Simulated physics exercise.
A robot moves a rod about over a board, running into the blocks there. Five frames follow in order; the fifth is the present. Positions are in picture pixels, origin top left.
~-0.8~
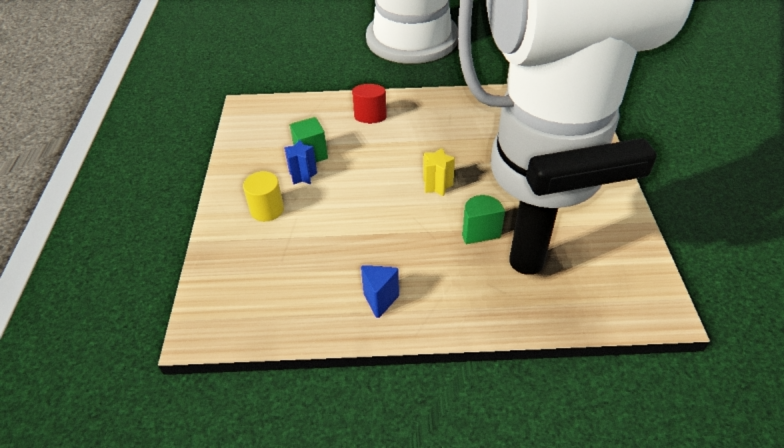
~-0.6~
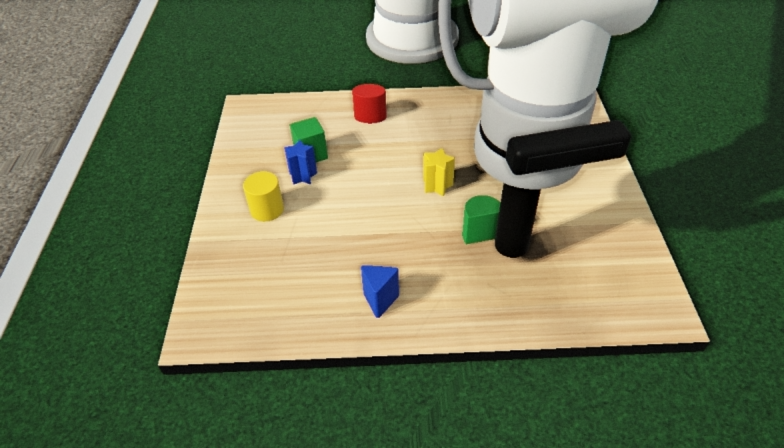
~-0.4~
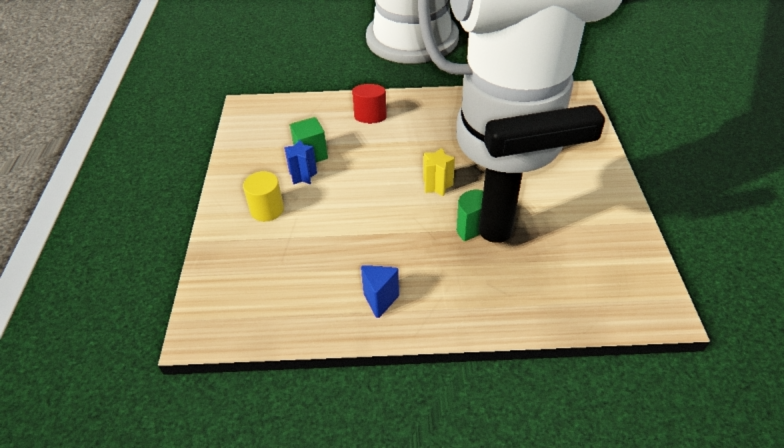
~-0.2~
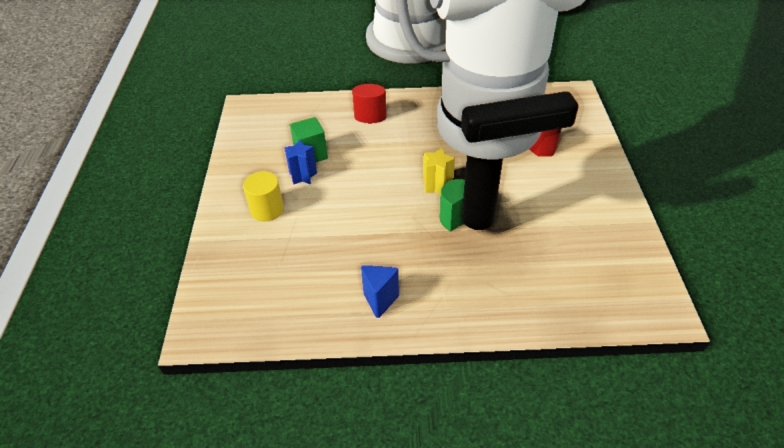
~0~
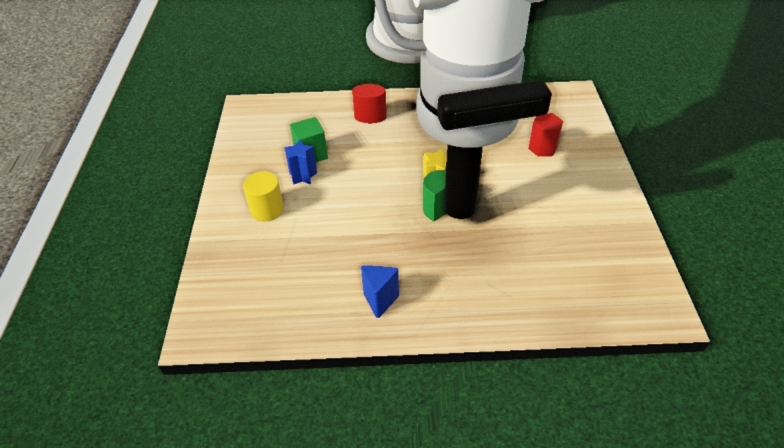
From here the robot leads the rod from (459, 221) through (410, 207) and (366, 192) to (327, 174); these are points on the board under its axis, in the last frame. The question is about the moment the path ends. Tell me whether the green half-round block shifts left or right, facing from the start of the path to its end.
It moves over to the right.
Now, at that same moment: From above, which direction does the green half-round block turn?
Top view: Clockwise.
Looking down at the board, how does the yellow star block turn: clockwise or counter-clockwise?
It makes a clockwise turn.
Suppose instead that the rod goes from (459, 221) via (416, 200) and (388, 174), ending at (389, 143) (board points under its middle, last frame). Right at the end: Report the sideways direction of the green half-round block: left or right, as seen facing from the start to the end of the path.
To the path's left.
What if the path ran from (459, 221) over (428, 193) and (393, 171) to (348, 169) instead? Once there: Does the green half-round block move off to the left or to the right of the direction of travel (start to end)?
To the path's right.
On the path given first. One third of the way, rod (410, 195); yellow star block (435, 156), turned 25° clockwise; green half-round block (399, 163), turned 30° clockwise.
Two thirds of the way, rod (364, 179); yellow star block (435, 156), turned 25° clockwise; green half-round block (381, 150), turned 70° clockwise.
At the end, rod (325, 162); blue star block (295, 149), turned 15° anticlockwise; green four-sided block unmoved; yellow star block (435, 156), turned 25° clockwise; green half-round block (381, 150), turned 75° clockwise.
